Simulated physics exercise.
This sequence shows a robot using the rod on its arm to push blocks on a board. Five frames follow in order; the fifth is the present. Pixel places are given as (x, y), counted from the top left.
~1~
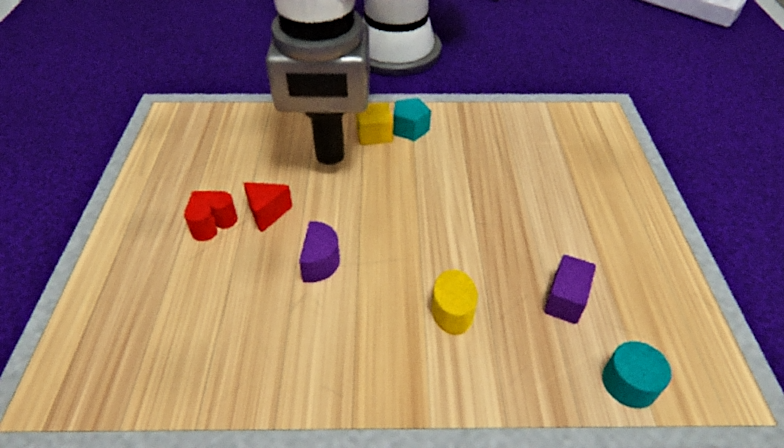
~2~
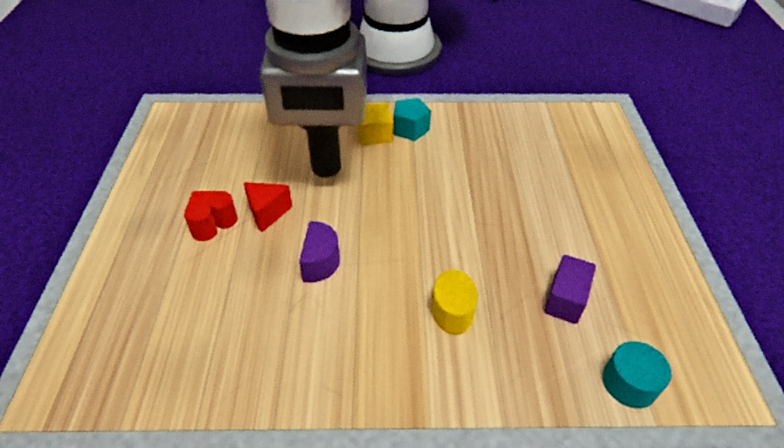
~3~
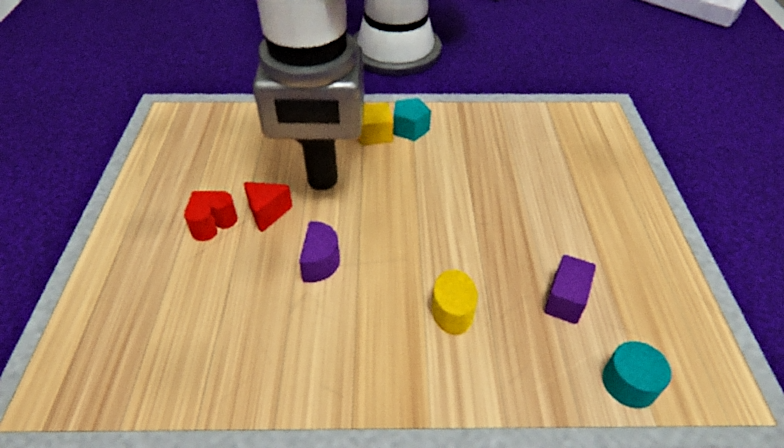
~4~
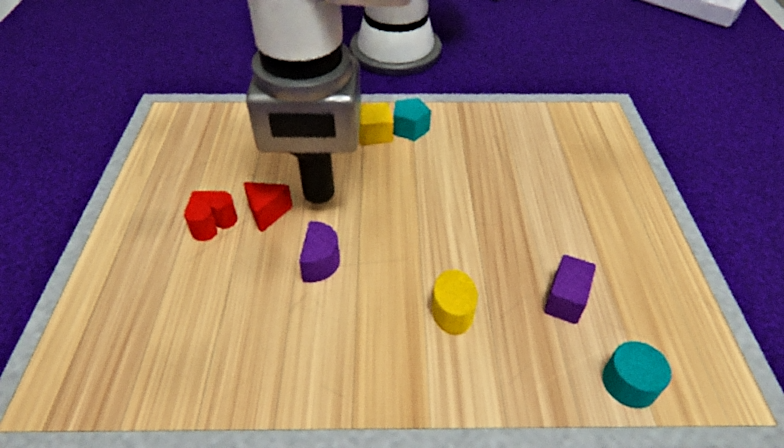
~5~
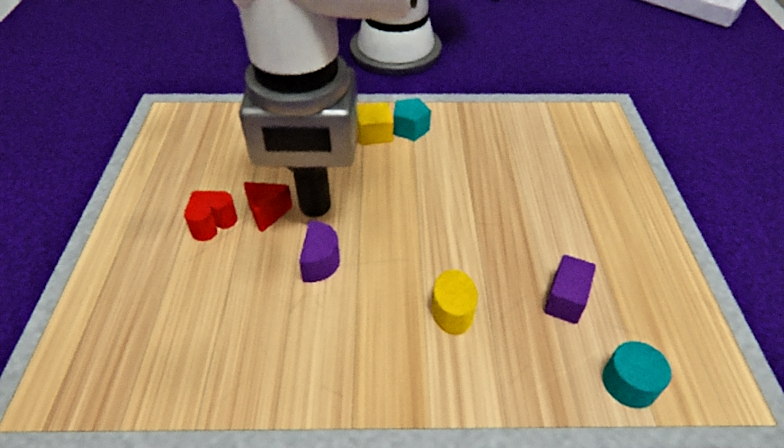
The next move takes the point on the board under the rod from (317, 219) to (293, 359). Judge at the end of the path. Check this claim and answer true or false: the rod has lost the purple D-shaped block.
Verdict: True.
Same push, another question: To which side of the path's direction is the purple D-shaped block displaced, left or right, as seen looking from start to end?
It gets pushed left.
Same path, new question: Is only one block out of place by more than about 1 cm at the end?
Going by the path, yes.
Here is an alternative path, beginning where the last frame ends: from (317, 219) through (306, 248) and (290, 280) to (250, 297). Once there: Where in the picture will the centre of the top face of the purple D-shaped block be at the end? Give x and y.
When the path ends, it will be at (326, 275).
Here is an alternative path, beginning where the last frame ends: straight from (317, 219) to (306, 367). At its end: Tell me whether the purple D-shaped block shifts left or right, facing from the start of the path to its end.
It shifts to the left.
What follows on the original path. One third of the way, rod (308, 248); purple D-shaped block (327, 270), turned 30° anticlockwise.
Two thirds of the way, rod (299, 296); purple D-shaped block (340, 298), turned 100° anticlockwise.
At the end, rod (291, 349); red triangle not moved; purple D-shaped block (341, 303), turned 120° anticlockwise.
